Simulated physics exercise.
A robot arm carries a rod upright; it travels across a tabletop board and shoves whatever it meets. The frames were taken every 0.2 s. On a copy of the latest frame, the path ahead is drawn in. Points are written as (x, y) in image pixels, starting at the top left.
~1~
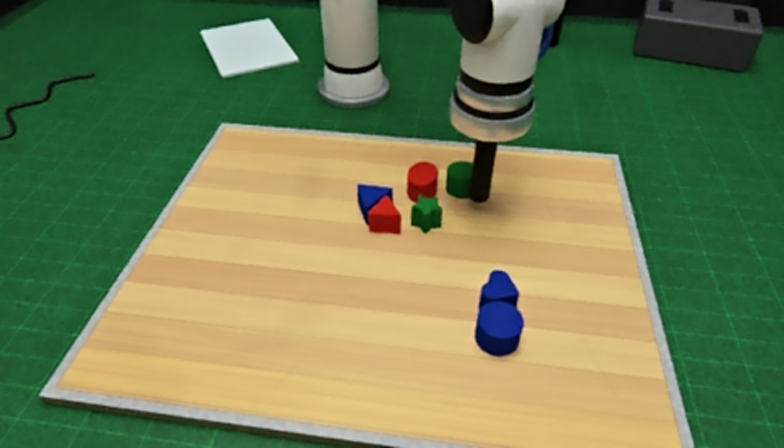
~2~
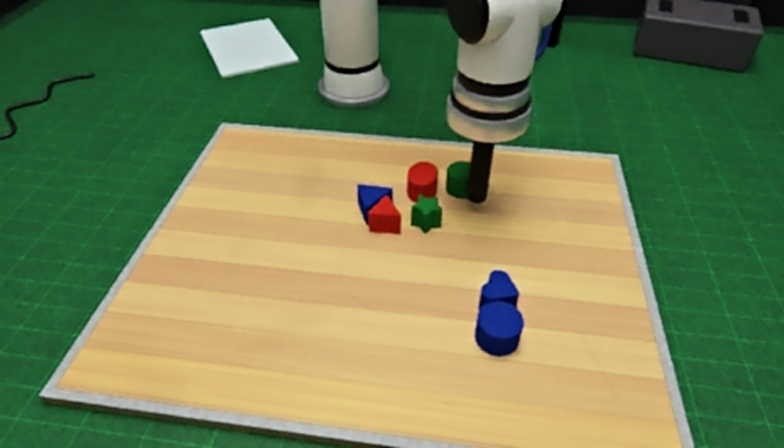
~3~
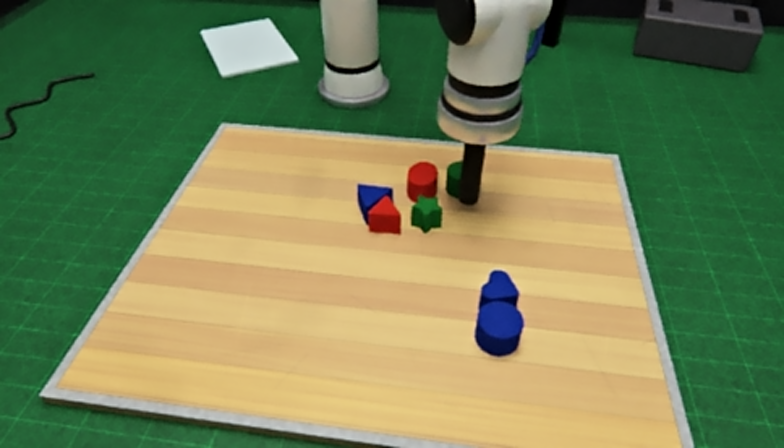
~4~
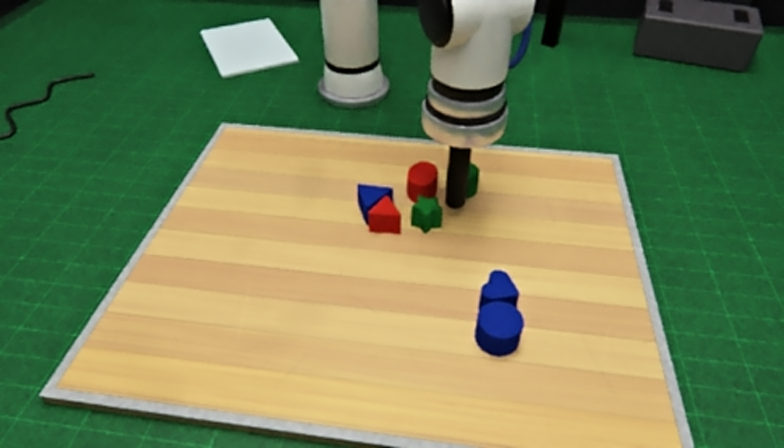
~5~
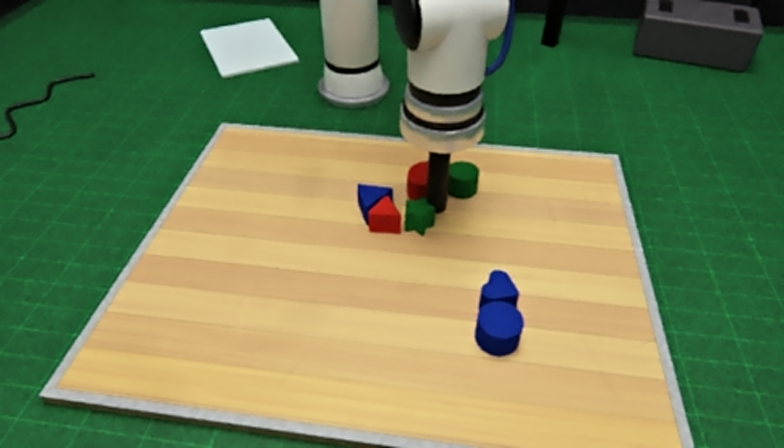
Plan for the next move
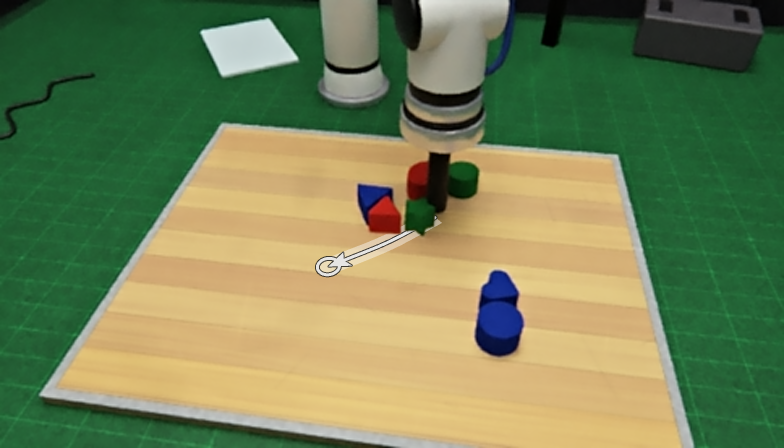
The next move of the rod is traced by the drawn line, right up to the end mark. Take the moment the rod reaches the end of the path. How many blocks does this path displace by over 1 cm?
In total, two blocks get moved by over 1 cm.
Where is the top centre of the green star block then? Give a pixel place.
When the path ends, it will be at (308, 260).
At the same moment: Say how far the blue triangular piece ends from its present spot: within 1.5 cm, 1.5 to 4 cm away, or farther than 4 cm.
Less than 1.5 cm.
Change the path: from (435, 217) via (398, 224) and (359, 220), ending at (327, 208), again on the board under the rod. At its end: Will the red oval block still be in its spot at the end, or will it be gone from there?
It is left in place.
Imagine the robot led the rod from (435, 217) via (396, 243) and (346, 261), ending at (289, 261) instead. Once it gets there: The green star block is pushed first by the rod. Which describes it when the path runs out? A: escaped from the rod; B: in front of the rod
My answer is option A.
Path on the board, from (435, 217) over (403, 234) and (368, 251) to (328, 266).
What follows on the original path. One third of the way, rod (403, 225); red triangular piece (361, 215), turned 50° clockwise; green star block (385, 224).
Two thirds of the way, rod (366, 242); red triangular piece (355, 216), turned 75° clockwise; green star block (348, 243).
At the end, rod (327, 257); blue triangular piece in place; red triangular piece (355, 216), turned 75° clockwise; green star block (308, 260), turned 15° anticlockwise; red oval block in place.
